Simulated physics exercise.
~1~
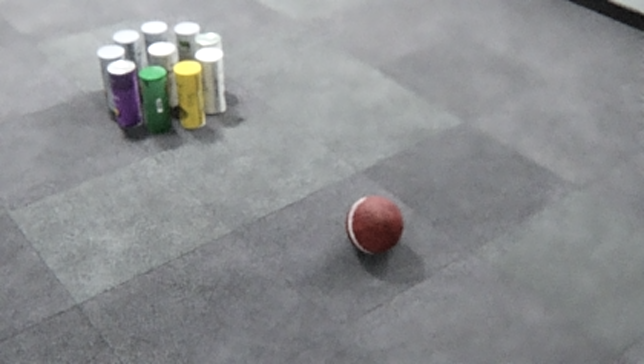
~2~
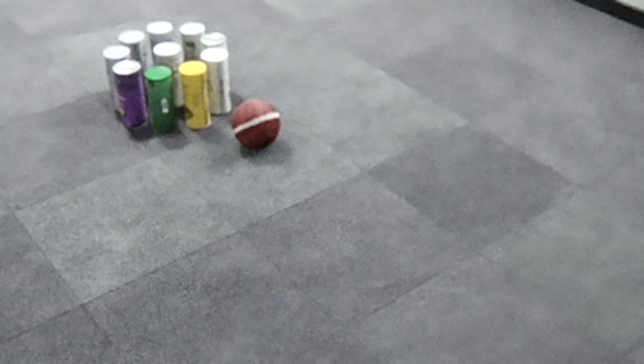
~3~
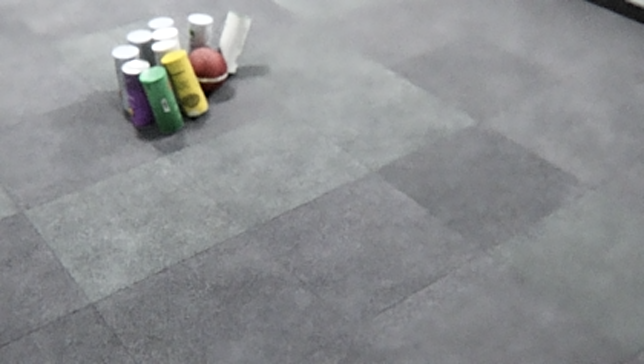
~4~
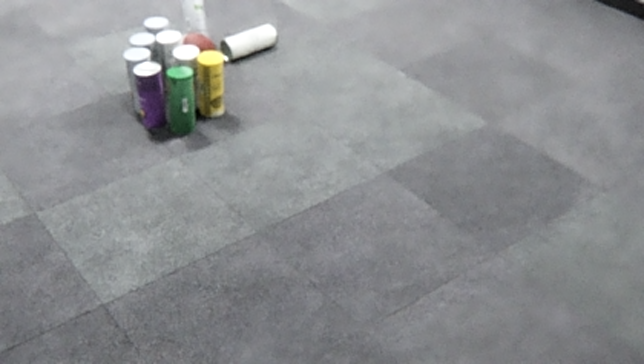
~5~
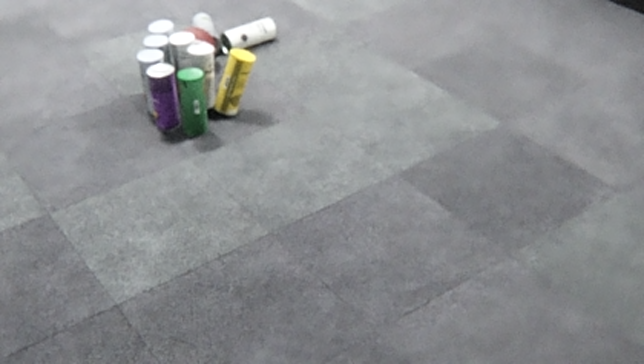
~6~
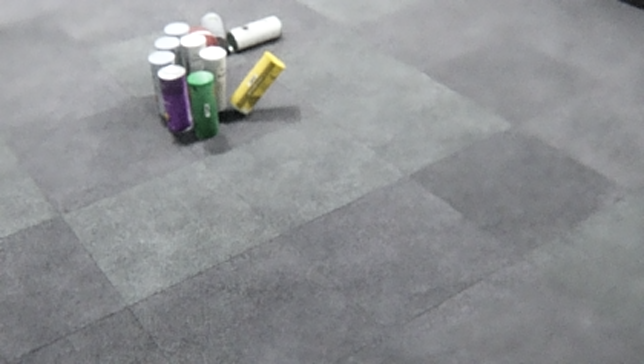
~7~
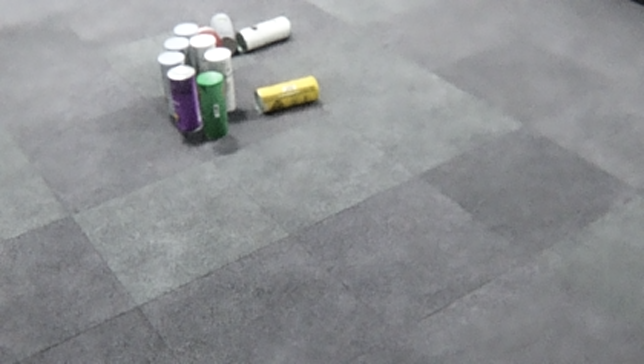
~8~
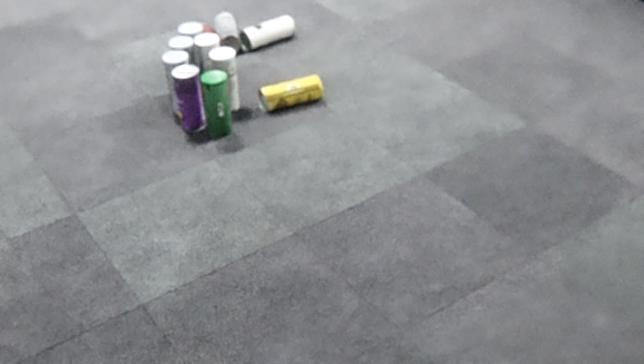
A red ball rolls into clustered canisters, toppling a yellow one while the purple stays standing.
